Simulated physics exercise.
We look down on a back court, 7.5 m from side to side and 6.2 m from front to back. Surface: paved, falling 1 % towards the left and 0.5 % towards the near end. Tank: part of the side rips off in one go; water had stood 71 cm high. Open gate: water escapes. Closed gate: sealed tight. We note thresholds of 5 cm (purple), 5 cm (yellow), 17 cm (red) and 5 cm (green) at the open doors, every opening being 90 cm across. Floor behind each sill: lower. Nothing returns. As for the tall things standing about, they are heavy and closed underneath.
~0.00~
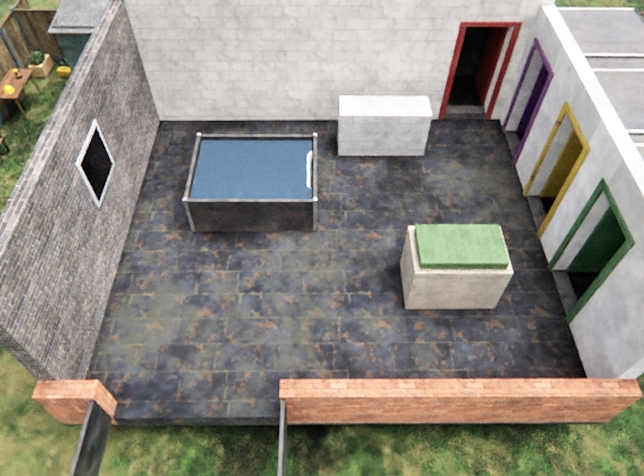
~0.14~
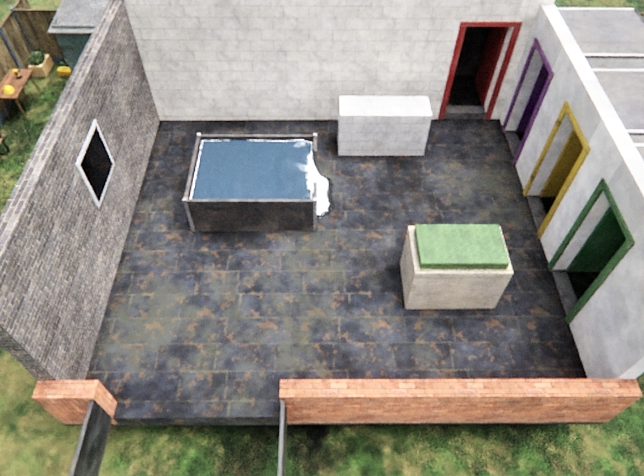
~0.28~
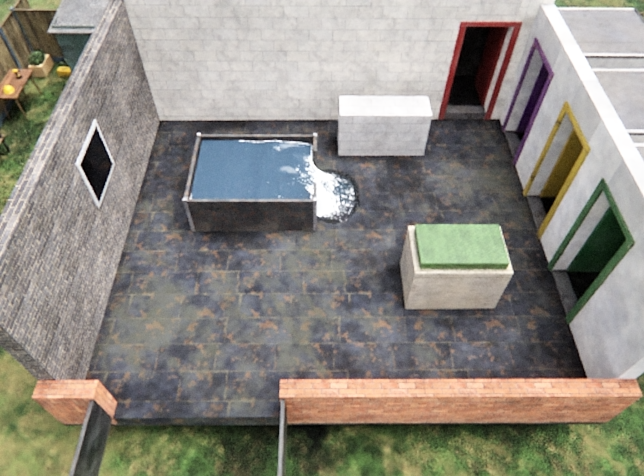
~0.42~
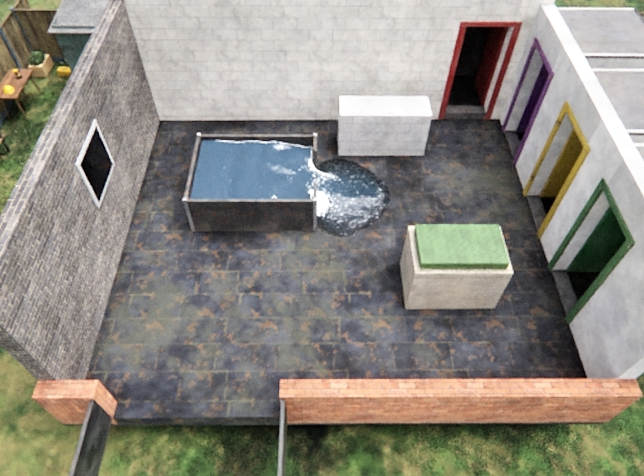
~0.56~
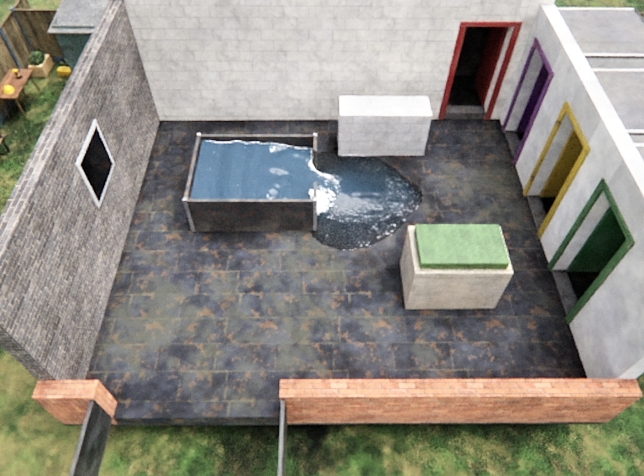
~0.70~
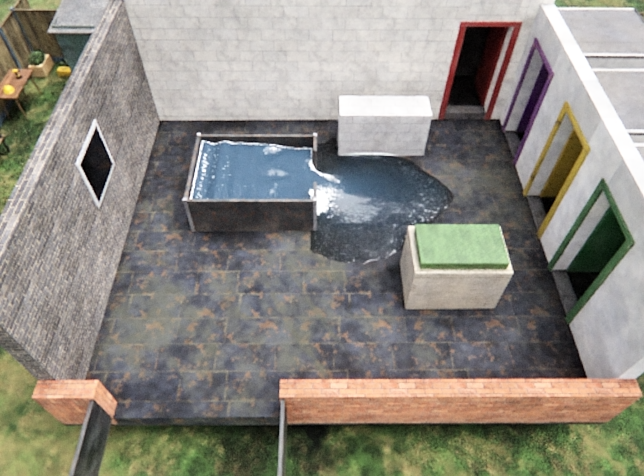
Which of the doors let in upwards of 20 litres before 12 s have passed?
Purple door: Over; yellow door: Over; red door: Not over; green door: Over.
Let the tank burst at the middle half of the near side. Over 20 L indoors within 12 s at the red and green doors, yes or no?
Checking each door against the limit: Red does not exceed it, green does not exceed it.
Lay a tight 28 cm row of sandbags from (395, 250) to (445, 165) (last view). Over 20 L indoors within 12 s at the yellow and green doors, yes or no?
So the yellow door comes out low enough while the green door comes out low enough.
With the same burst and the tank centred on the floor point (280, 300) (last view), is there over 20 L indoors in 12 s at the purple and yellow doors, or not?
Relative to the limit, purple is beyond it and yellow is within it.
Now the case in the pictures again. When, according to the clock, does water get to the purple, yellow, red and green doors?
Times: Purple 1.5 seconds, yellow 1.2 seconds, red 2.6 seconds, green 1.8 seconds.
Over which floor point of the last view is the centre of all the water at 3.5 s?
Near (358, 204).
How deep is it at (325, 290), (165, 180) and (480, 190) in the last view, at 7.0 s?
Around 2 cm, 0 cm and 9 cm.
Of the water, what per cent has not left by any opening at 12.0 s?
It comes to near 78 per cent.
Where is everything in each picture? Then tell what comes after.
In the first frame, still water, 71 cm deep, in the tank at (254, 169).
In the second frame, the front is at (323, 178), 0.5 m from the gap at (314, 188); 0.2 m2 of floor is under water; 71 cm left at the back of the tank.
In the third frame, water pours out at (314, 188) and has run 0.8 m, to (354, 187); typically 10 cm deep outside, 71 cm at the tank's back.
In the fourth frame, the front is at (385, 192), 1.4 m from the gap at (314, 188); 1.8 m2 of floor is under water; 71 cm left at the back of the tank.
In the fifth frame, the front is at (416, 191), 2.0 m from the gap at (314, 188); 3.3 m2 of floor is under water; 70 cm left at the back of the tank.
In the sixth frame, the front is at (447, 193), 2.6 m from the gap at (314, 188); 4.8 m2 of floor is under water; 63 cm left at the back of the tank.
After 1.4 s water covers 25 % of the floor and is deepest (32 cm) near (326, 196); purple door not reached, yellow door 8 cm at the sill, 2 L in, red door not reached, green door not reached.
After 2.2 s water covers 30 % of the floor and is deepest (29 cm) near (509, 182); purple door 15 cm at the sill, 33 L in, yellow door 15 cm at the sill, 46 L in, red door not reached, green door 9 cm at the sill, 2 L in.
After 3.5 s water covers 40 % of the floor and is deepest (22 cm) near (498, 122); purple door 13 cm at the sill, 97 L in, yellow door 18 cm at the sill, 146 L in, red door 9 cm at the sill, 0 L in, green door 9 cm at the sill, 15 L in.
After 7.0 s water covers 65 % of the floor and is deepest (12 cm) near (500, 128); purple door 9 cm at the sill, 156 L in, yellow door 9 cm at the sill, 227 L in, red door 9 cm at the sill, 0 L in, green door 5 cm at the sill, 35 L in.
After 12.0 s water covers 95 % of the floor and is deepest (8 cm) near (119, 267); purple door 4 cm at the sill, 180 L in, yellow door 4 cm at the sill, 237 L in, red door 4 cm at the sill, 0 L in, green door 3 cm at the sill, 36 L in.
